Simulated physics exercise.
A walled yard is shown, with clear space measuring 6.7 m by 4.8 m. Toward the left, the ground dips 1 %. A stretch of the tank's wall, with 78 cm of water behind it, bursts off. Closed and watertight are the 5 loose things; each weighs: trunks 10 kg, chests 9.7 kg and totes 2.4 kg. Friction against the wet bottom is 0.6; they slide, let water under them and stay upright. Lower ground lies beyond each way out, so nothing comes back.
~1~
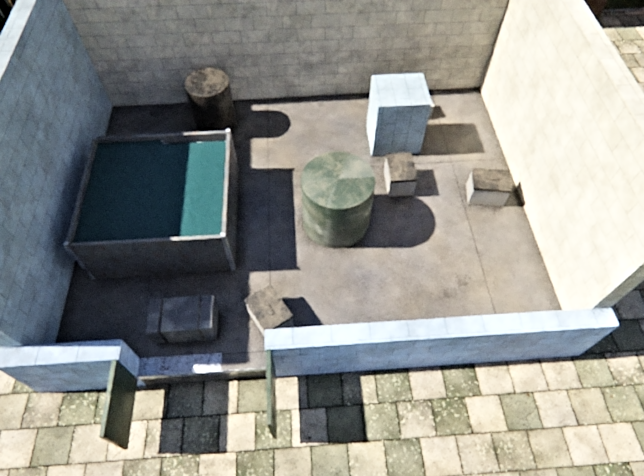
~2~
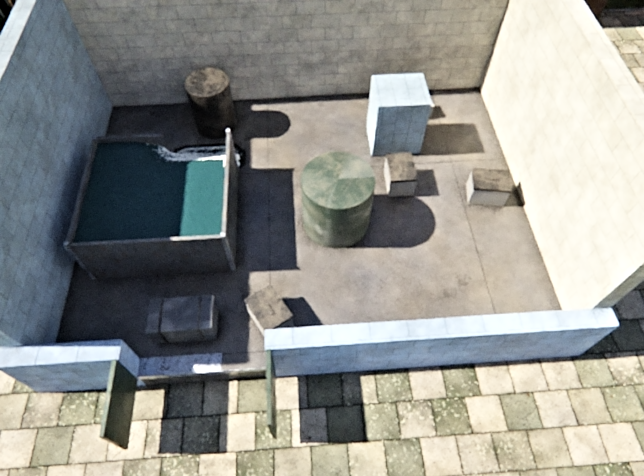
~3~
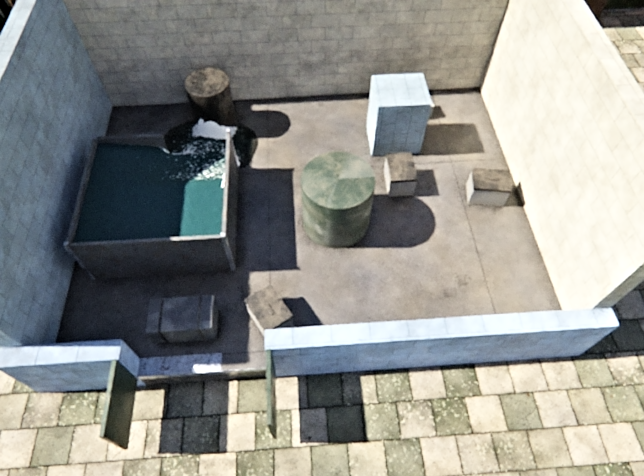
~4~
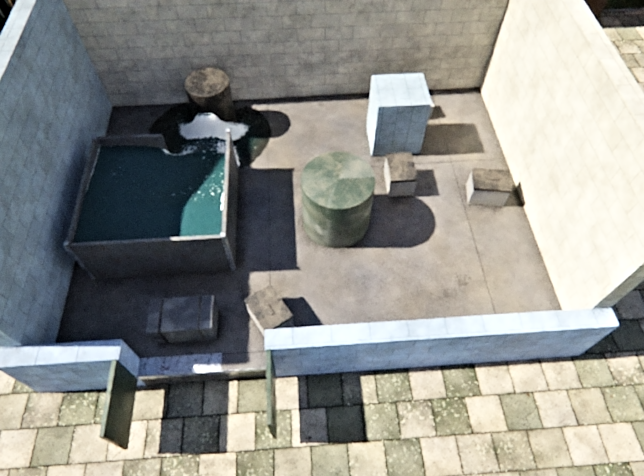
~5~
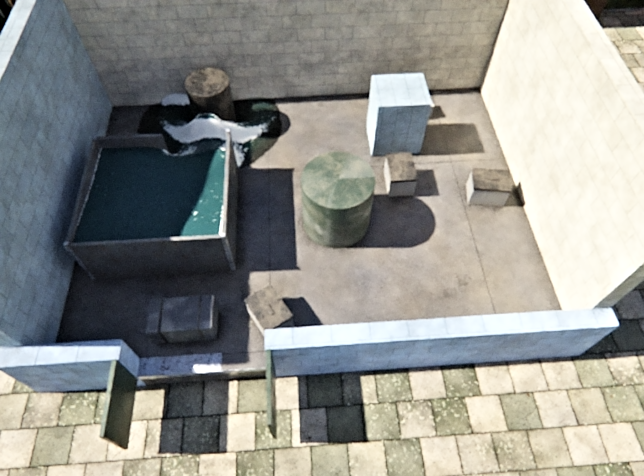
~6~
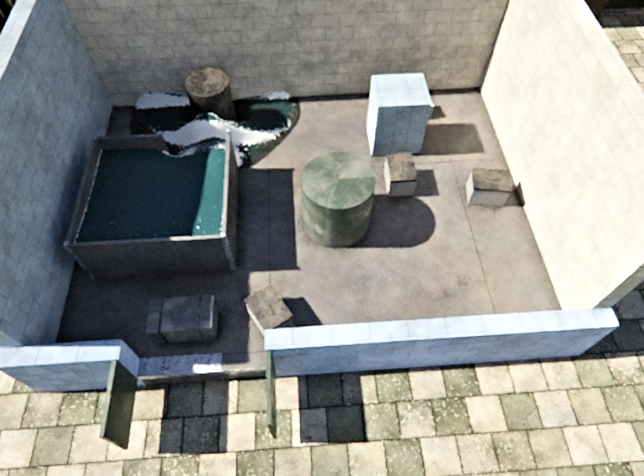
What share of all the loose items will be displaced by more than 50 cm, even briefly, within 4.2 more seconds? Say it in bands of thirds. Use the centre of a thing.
I would put it between one and two thirds.
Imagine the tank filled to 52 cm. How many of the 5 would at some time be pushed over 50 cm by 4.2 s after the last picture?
Then 1 of them.
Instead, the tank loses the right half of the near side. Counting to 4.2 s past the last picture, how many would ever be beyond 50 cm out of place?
You'd get 2 in that case.
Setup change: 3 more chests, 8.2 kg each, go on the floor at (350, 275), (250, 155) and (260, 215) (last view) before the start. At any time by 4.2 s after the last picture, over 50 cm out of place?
Well, in turn they are below that, above that and below that.
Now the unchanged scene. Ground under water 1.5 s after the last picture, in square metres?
Somewhere about 14 m2, give or take.
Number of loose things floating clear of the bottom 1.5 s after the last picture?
0 at that moment.
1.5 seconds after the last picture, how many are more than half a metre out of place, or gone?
By that time the total stands at 1.
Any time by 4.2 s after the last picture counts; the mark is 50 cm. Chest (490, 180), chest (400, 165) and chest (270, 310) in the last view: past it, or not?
In that order: More, under, less.
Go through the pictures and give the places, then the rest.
The first picture shows a trunk at (181, 313) rests on the ground; a chest at (402, 166), on the bottom; water covers 3.4 m2; 0 of 5 have shifted.
The second picture shows a trunk at (181, 313), on the bottom; a chest at (402, 166), on the bottom; water covers 4.1 m2; 0 of 5 have shifted.
The third picture shows a trunk at (181, 313), on the bottom; a chest at (402, 166) rests on the ground; 4.7 m2 under water; 0 of 5 have shifted.
The fourth picture shows a trunk at (181, 313) rests on the ground; a chest at (402, 166) rests on the ground; water covers 5.5 m2; 0 of 5 have shifted.
The fifth picture shows a trunk at (181, 313), on the bottom; a chest at (402, 166), on the bottom; water covers 6.2 m2; 0 of 5 have shifted.
The sixth picture shows a trunk at (181, 313) rests on the ground; a chest at (402, 166), on the bottom; water covers 6.7 m2; 0 of 5 have shifted.
Then, 0.4 s after the last picture 0 of 5 are over 50 cm from their spots; 0 afloat.
Then, 1.5 s after the last picture 1 of 5 are over 50 cm from their spots; 0 afloat.
Then, 2.8 s after the last picture 1 of 5 are over 50 cm from their spots; 1 afloat.
Then, 4.2 s after the last picture 2 of 5 are over 50 cm from their spots, and 2 have been at some point; 3 afloat.
